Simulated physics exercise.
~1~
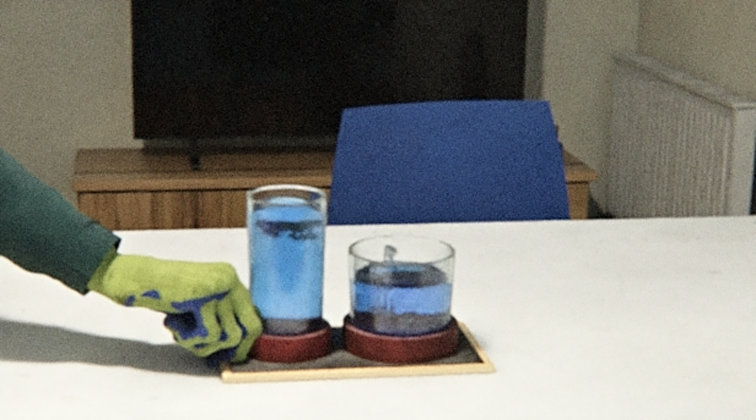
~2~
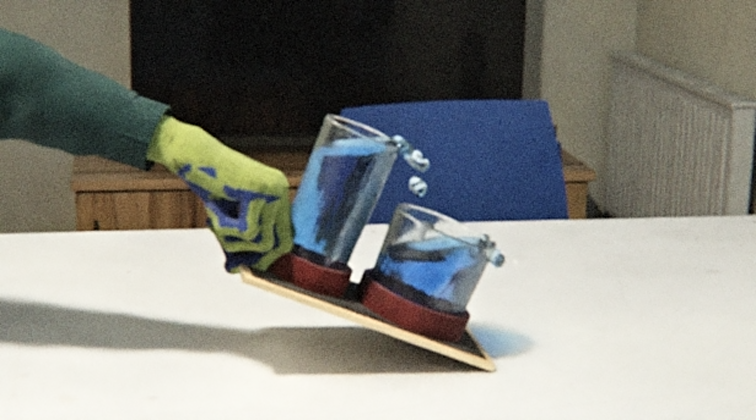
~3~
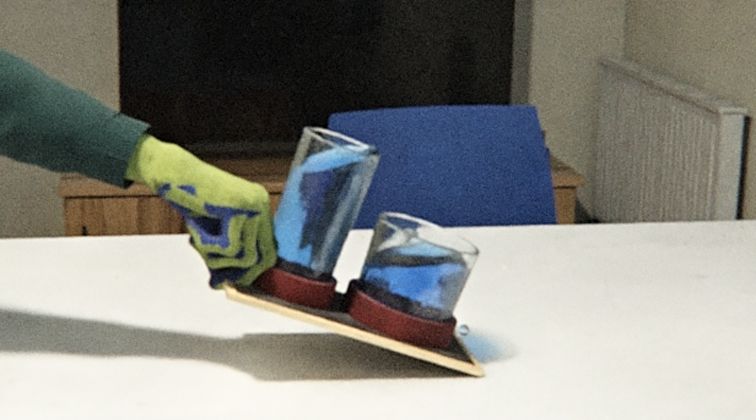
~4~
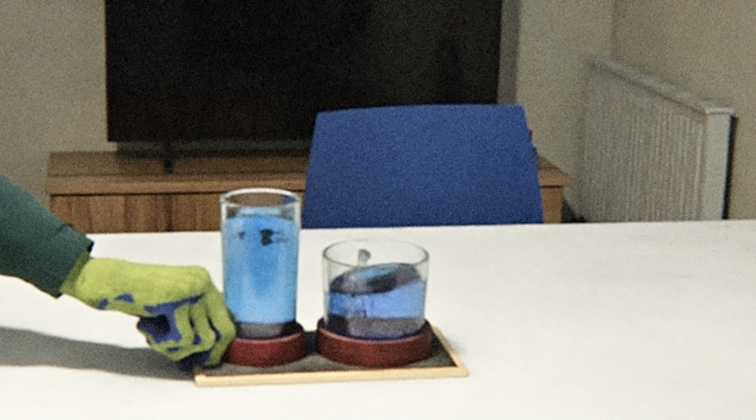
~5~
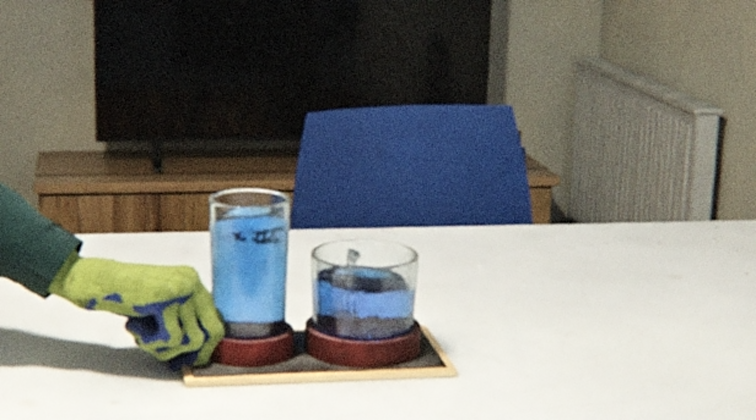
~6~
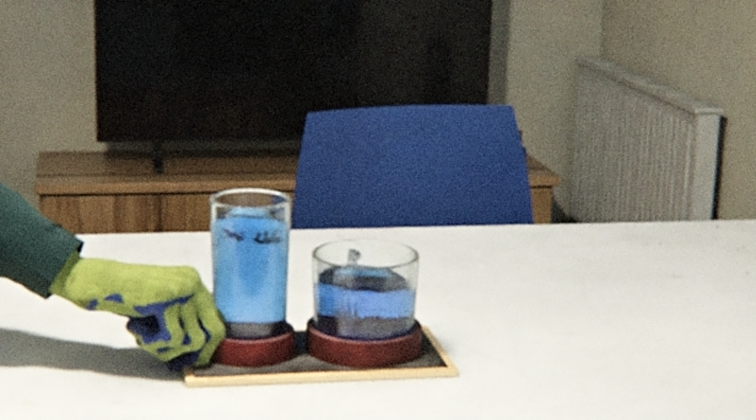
A hand in a green glove with blue patches, its sleeve dark green, grips the left edge of a thin tray on a white table, seen from the front in a room with a blue chair, a dark screen and a radiator behind. On the tray, a tall glass stands left of a shorter, wider one, both holding blue water in dark red holders. The hand raises the left edge steeply, and both vessels lean right as water spills over their rims. It then lowers the tray flat while the view pans slightly right. Finally both stand upright, still holding water, with the hand at the edge.
